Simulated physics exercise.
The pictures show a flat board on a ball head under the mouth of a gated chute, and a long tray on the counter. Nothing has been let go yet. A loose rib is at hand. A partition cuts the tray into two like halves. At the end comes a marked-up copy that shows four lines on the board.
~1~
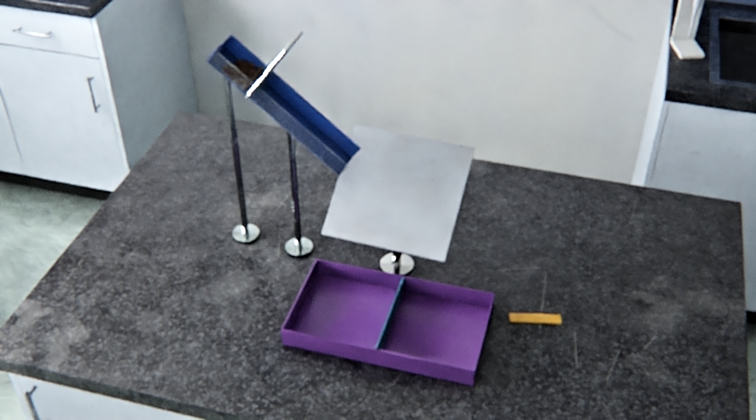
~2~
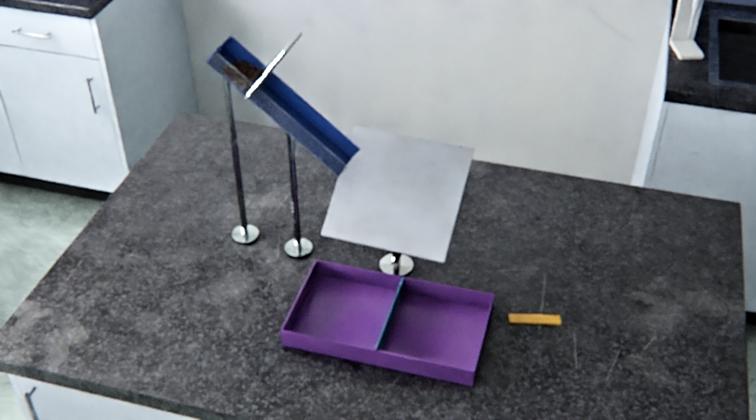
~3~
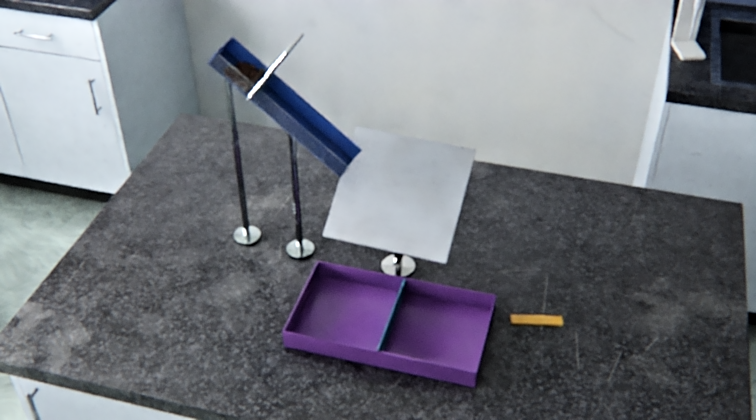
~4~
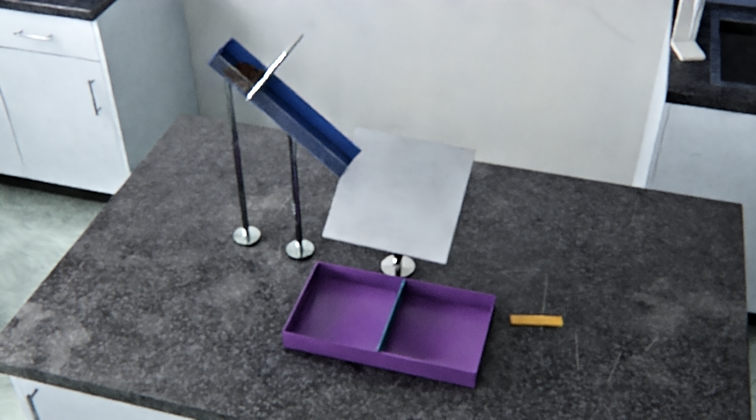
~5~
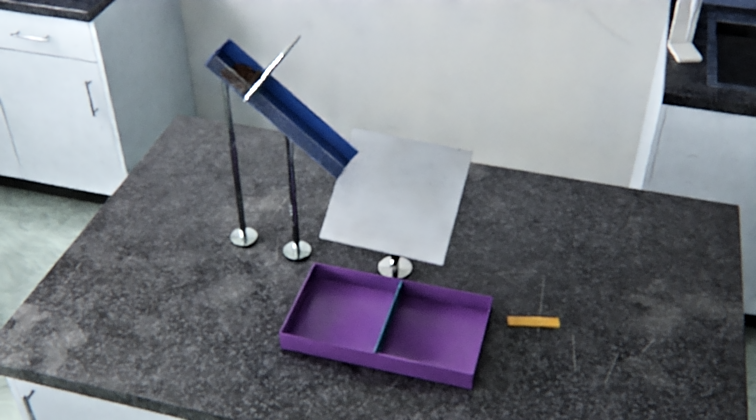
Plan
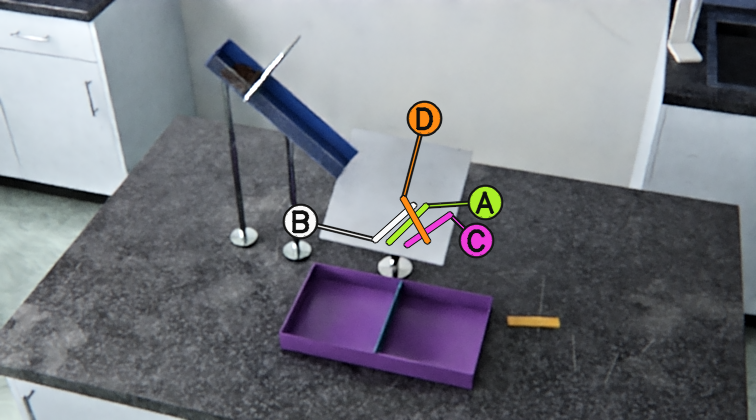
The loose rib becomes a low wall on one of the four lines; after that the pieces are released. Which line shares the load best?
It is C.
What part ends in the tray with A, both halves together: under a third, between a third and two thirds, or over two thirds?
Line A gives over two thirds.
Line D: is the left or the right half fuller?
Right.
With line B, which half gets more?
The left half.
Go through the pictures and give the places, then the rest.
The first picture shows load behind the gate (252, 74), allspice berries; lip of the chute (346, 167), sloping fairly steeply.
The second picture shows middle of the board (398, 191), tilted fairly steeply; middle of its low edge (381, 248); of its high edge (413, 136).
The third picture shows front corners of the tray (283, 331) and (476, 372); front end of its middle wall (377, 351).
The fourth picture shows middle of the load (252, 76); lip (346, 169).
The fifth picture shows middle of the load (250, 77); lip (344, 170).
On the marked copy, line A from (426, 206) to (389, 242); line B from (413, 205) to (375, 239); line C from (450, 214) to (407, 244); line D from (403, 198) to (427, 241).
If A is chosen, of what is caught, almost all in the left half, about a tenth in the right.
If B is chosen, of what is caught, almost all in the left half, about a tenth in the right.
If C is chosen, of what is caught, roughly two thirds in the left half, roughly a third in the right.
If D is chosen, of what is caught, about a tenth in the left half, the larger part in the right.
